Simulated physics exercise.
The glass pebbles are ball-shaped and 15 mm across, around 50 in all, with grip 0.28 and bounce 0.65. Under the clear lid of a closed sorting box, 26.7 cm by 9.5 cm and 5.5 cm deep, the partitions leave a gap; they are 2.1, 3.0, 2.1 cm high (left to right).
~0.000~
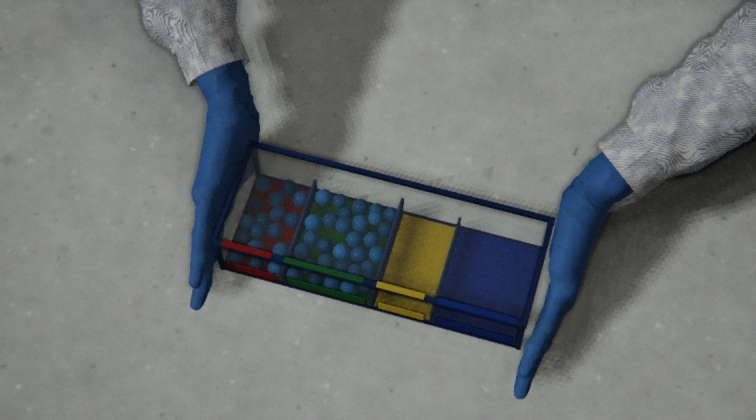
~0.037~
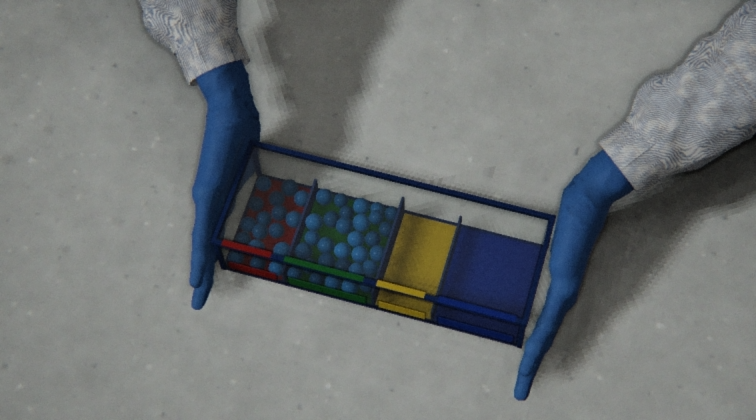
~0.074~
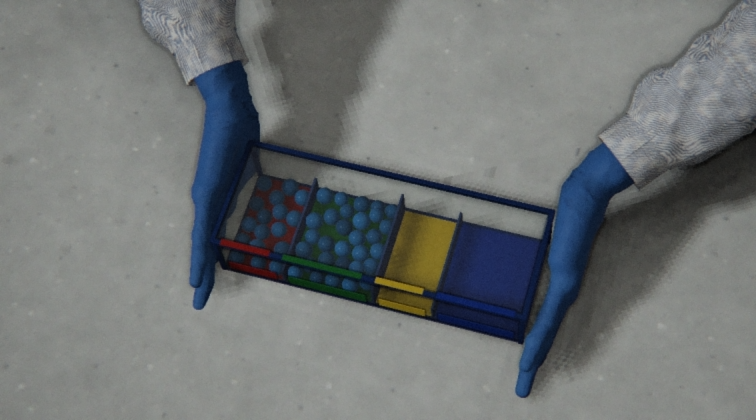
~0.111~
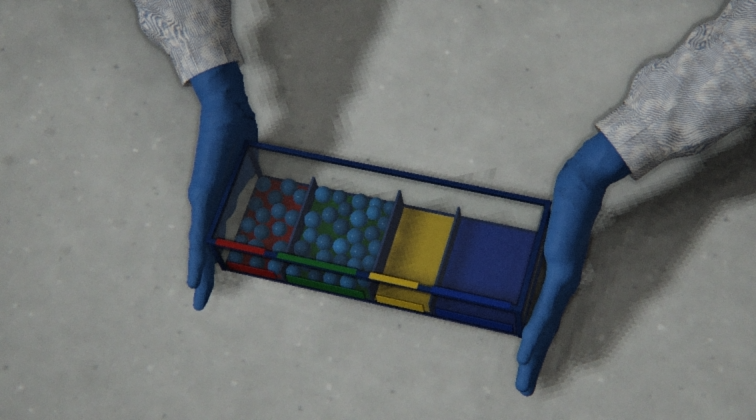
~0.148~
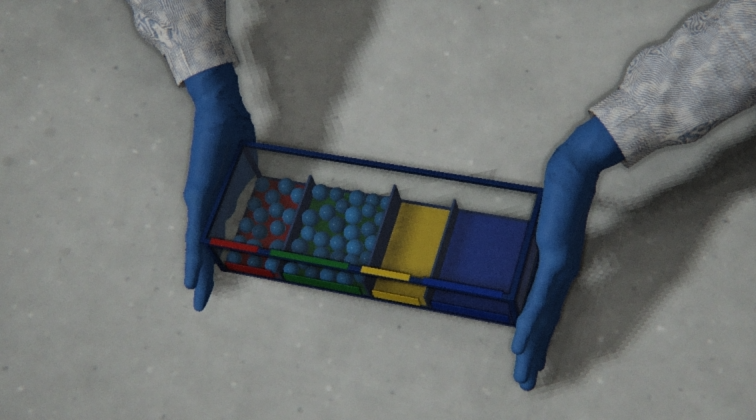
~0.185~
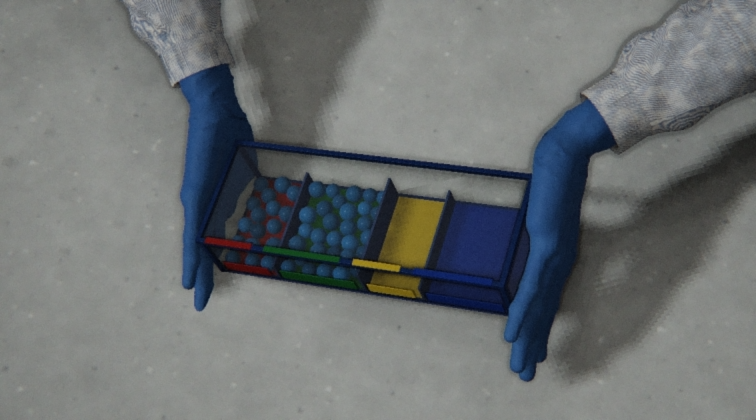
Above a speckled grey surface, two blue-gloved hands held a clear box with red, green, yellow and blue sections, blue balls filling the left two, and tilted it slightly while the balls stayed in their sections.
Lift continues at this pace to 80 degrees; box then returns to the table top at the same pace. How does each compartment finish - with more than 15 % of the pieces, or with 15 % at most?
Red compartment: More than 15 %, blue compartment: At most 15 %, green compartment: More than 15 %, yellow compartment: At most 15 %.
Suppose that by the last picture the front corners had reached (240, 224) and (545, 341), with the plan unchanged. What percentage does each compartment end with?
Red = 0 %, blue = 35 %, green = 40 %, yellow = 25 %.
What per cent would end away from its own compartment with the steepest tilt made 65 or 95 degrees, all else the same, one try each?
Some 0 and some 60 per cent, respectively.
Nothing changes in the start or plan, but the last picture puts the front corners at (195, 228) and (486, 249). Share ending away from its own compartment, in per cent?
Roughly 35 per cent.
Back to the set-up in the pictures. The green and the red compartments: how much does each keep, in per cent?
The green one gets 45 per cent and the red one 55 per cent.
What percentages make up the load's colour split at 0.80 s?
Shares - red: 40; blue: 0; green: 60; yellow: 0.
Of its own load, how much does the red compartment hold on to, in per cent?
It works out to near 100 percent.
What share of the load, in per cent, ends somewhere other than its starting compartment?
Roughly 20 in a hundred.
After 0.80 s, tilt 80 degrees; red 40 %, green 60 %.
After 1.21 s, tilt 34 degrees; red 55 %, green 45 %.
After 1.70 s, tilt 0 degrees; red 55 %, green 45 %.
At rest (2.2 s), red 55 %, blue 0 %, green 45 %, yellow 0 %.
